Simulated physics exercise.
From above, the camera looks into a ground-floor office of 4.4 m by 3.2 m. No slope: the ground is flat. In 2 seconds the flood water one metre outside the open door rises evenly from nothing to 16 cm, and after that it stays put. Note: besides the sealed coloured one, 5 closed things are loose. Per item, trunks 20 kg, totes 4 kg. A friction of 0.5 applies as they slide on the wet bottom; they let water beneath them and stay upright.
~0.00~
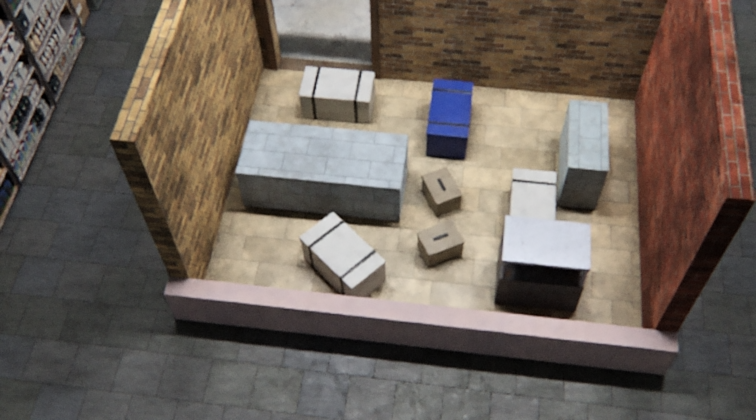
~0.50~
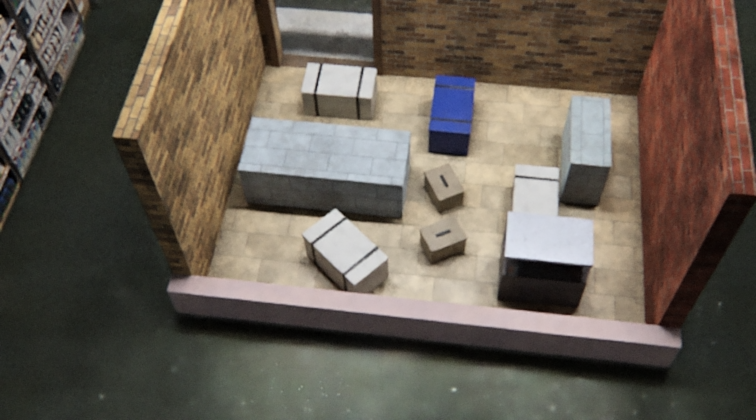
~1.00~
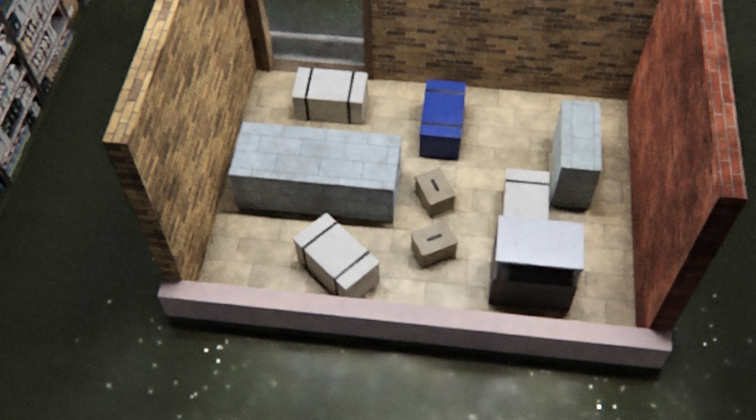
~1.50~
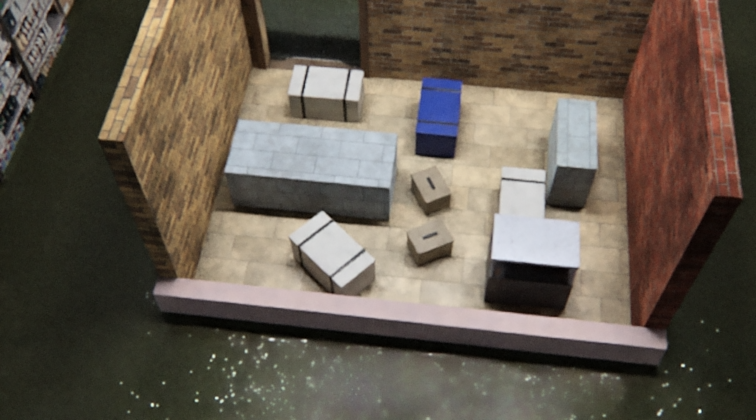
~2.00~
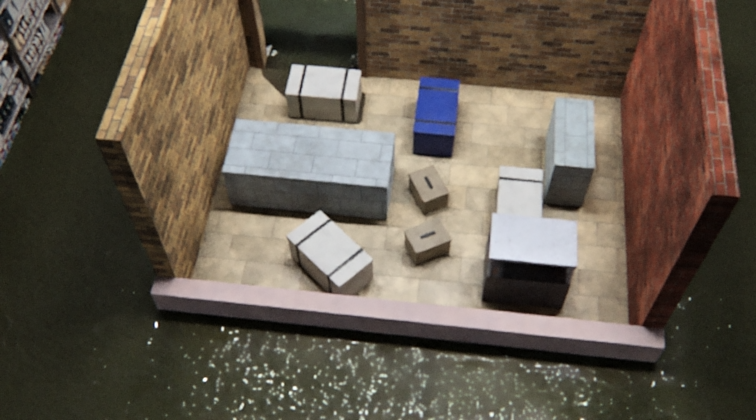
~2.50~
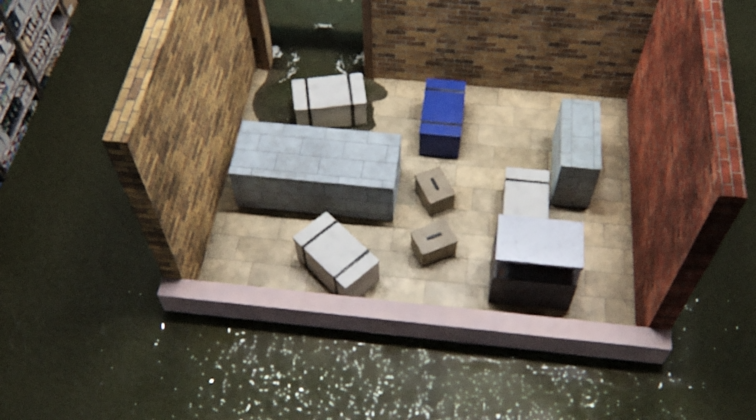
To begin with, an open-topped room holding a blue trunk, pale strapped boxes and small brown cartons stands on dry grey paving. Dark water then spreads over the ground outside, glinting along the front wall. Finally it enters through the back doorway and surrounds the pale box there, which shifts slightly.
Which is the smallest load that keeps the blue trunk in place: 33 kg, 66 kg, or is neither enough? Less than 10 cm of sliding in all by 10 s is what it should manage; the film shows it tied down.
Only 66 kg works.
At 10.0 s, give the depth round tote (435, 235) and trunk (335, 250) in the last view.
First roughly 5 cm, second roughly 5 cm.
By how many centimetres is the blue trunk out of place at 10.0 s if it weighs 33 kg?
Roughly 60 cm.
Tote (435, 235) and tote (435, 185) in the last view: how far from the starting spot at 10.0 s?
Respectively 40 and 120 centimetres.
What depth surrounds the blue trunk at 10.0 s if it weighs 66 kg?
7 cm, roughly.
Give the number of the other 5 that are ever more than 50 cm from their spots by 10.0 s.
That comes to 2.
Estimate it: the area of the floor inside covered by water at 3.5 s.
Roughly 2.5 m2.
After 3.5 s the blue trunk would be 0 cm from its start with 33 kg and 0 cm from its start with 66 kg; 2 cm of water round it then.
After 4.5 s the blue trunk would be 0 cm from its start with 33 kg and 0 cm from its start with 66 kg; 3 cm of water round it then.
After 7.0 s the blue trunk would be 17 cm from its start with 33 kg and 0 cm from its start with 66 kg; 6 cm of water round it then.
After 10.0 s the blue trunk would be 62 cm from its start with 33 kg and 0 cm from its start with 66 kg; 7 cm of water round it then.
